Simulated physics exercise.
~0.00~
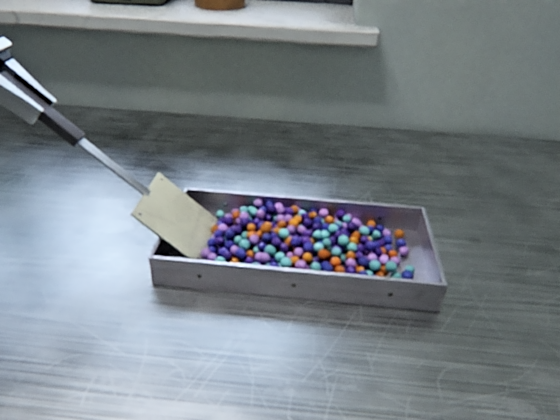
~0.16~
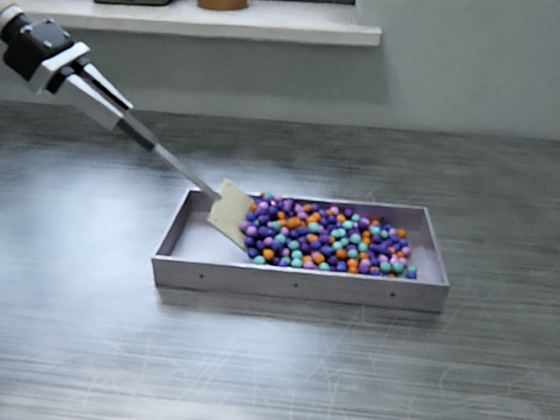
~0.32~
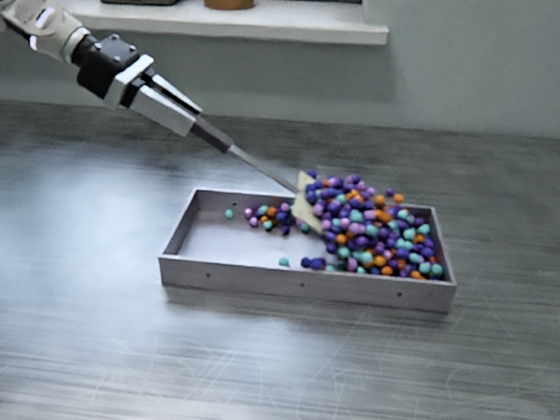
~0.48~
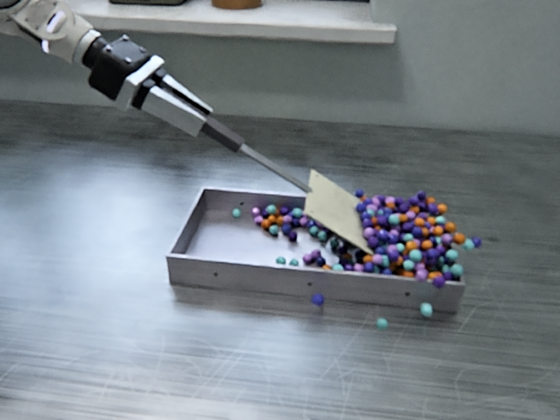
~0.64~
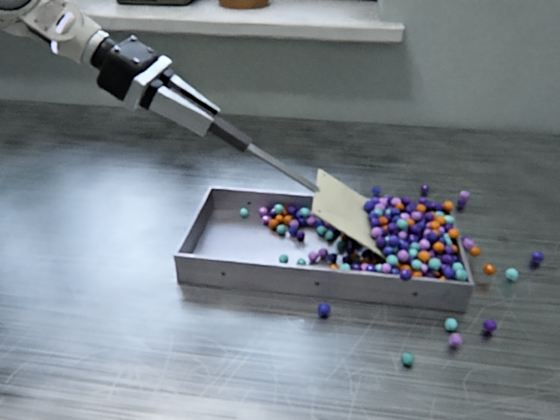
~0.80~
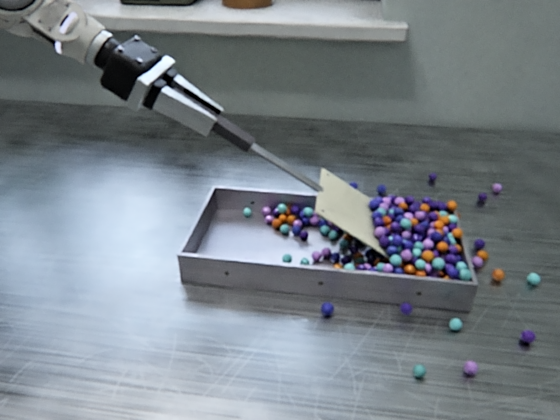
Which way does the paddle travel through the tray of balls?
The paddle travels to the right, pushing the balls toward the right end of the tray.
